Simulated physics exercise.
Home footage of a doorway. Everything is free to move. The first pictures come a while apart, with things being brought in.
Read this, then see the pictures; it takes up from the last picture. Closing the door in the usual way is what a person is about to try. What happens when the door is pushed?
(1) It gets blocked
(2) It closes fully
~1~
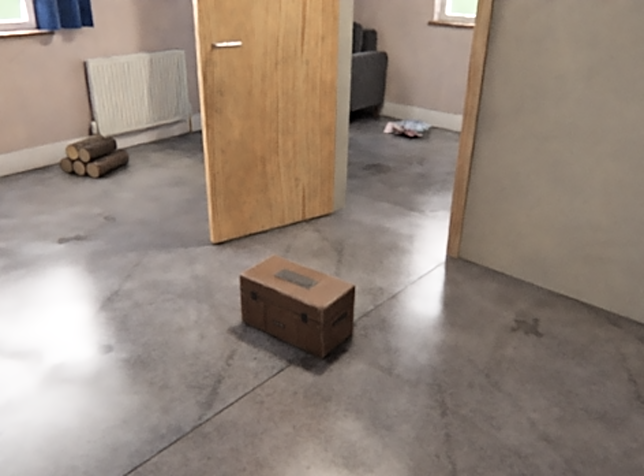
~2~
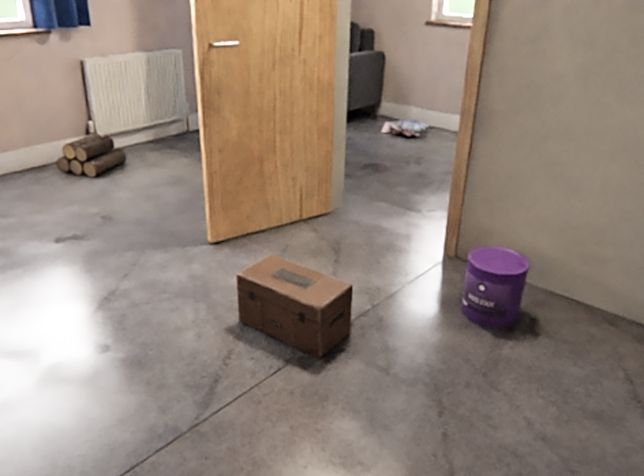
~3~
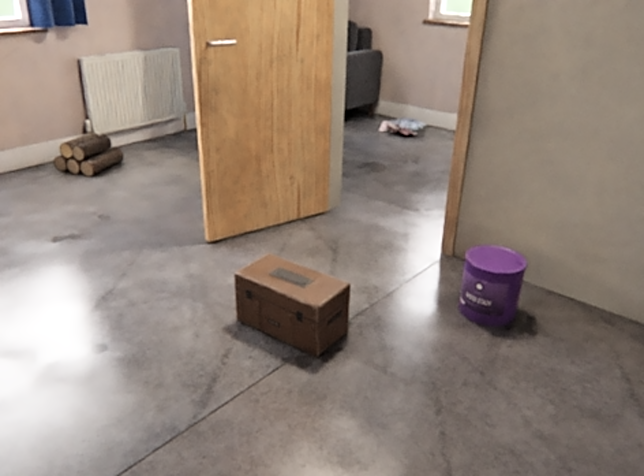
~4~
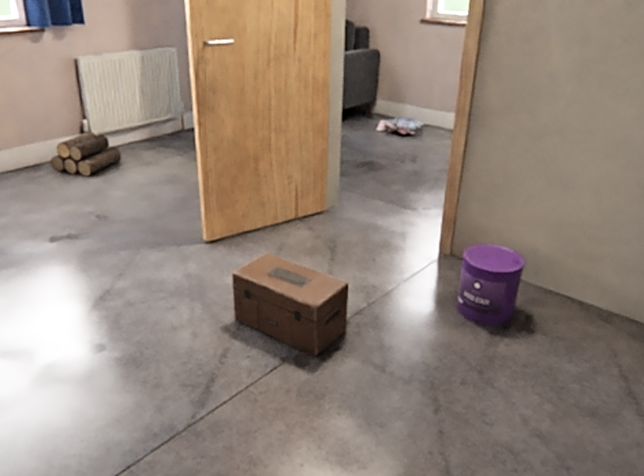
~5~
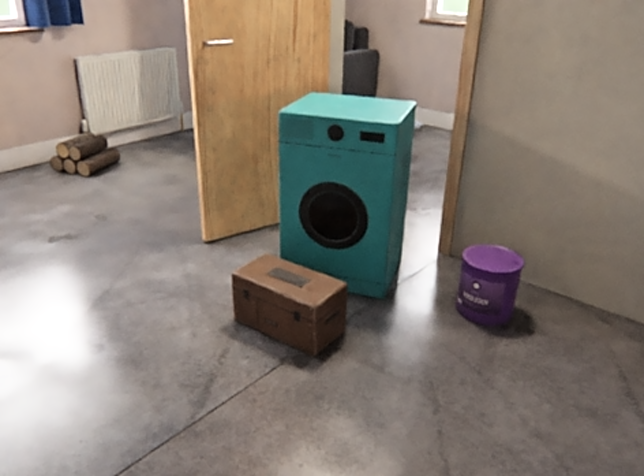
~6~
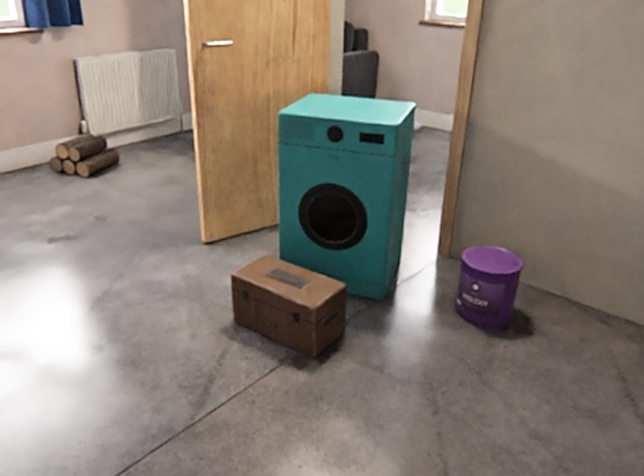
1, it gets blocked.
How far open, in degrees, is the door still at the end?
Roughly 65°.
Then, 0.60 s past the last view, open by 92°.
Then, 1.00 s past the last view, open by 76°.
Finally, open by 64°; all 3 still in place. Final places as the last picture's camera would see them, turquoise appliance near (346, 194).
